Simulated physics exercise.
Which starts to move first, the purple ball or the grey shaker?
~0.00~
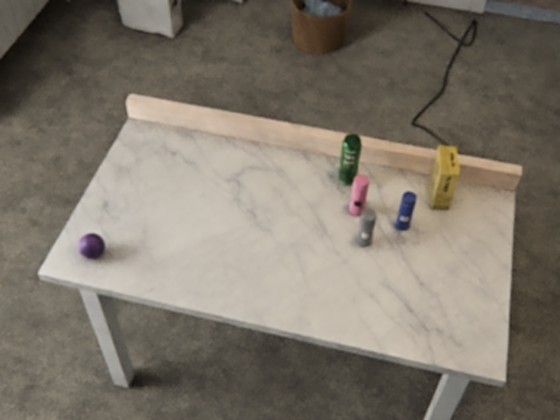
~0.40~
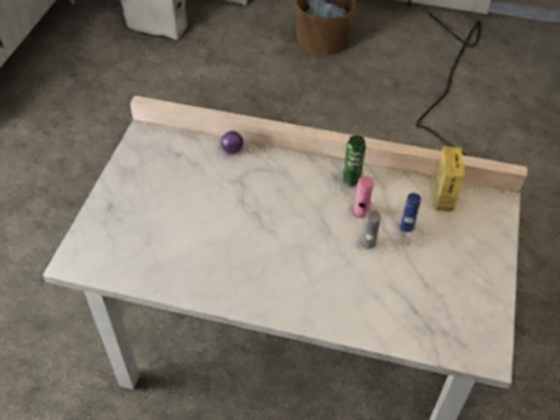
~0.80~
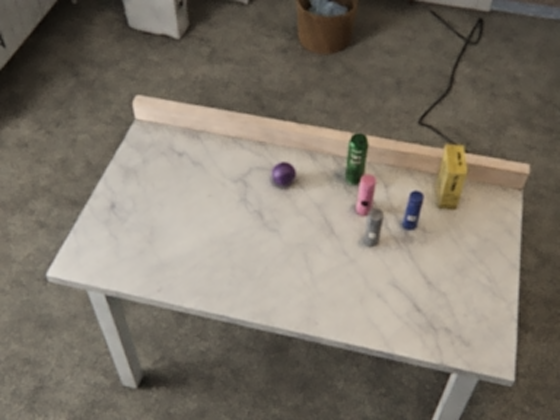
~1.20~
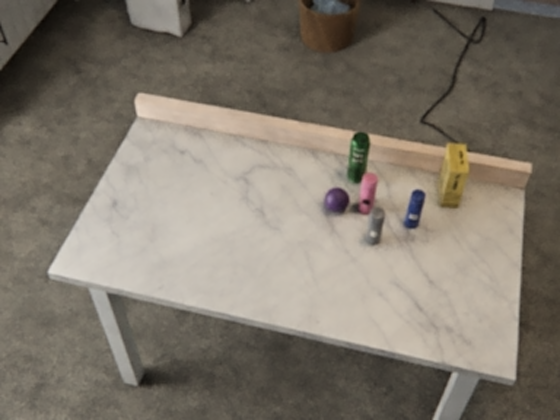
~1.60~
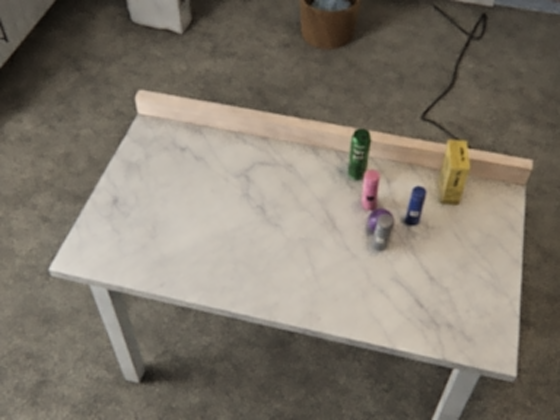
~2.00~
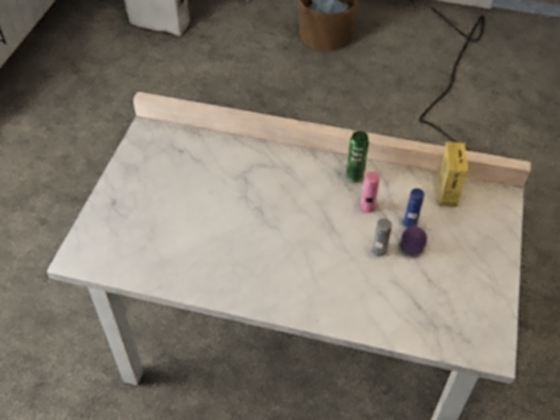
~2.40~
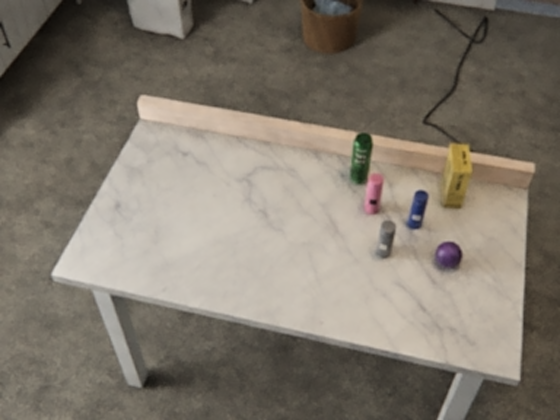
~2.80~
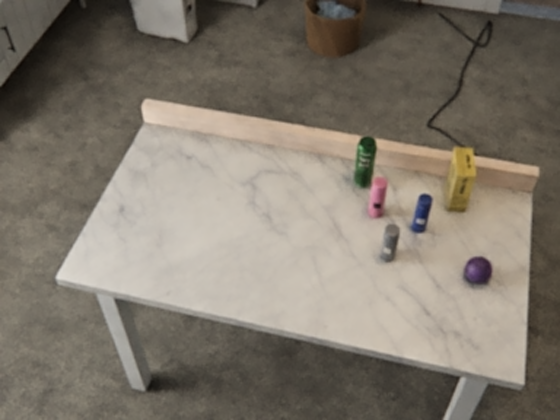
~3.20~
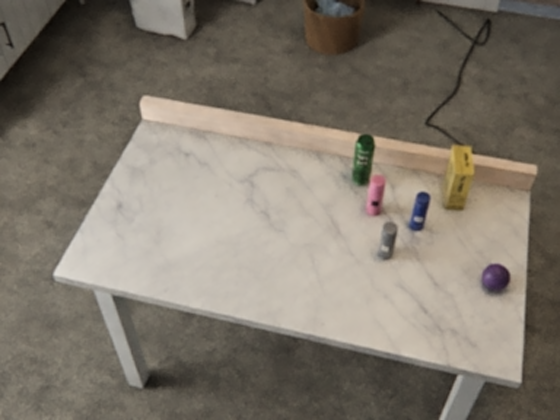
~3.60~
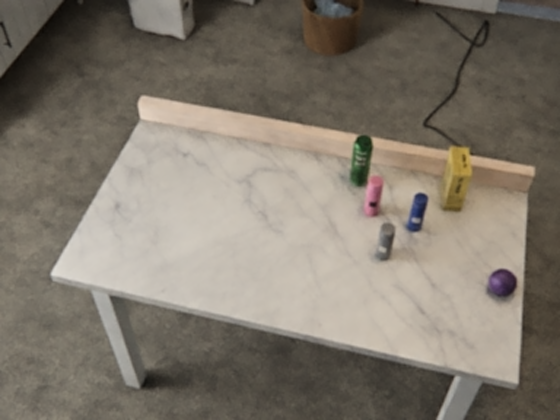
The purple ball starts to move first. The grey shaker shifts only later, when the ball reaches it.
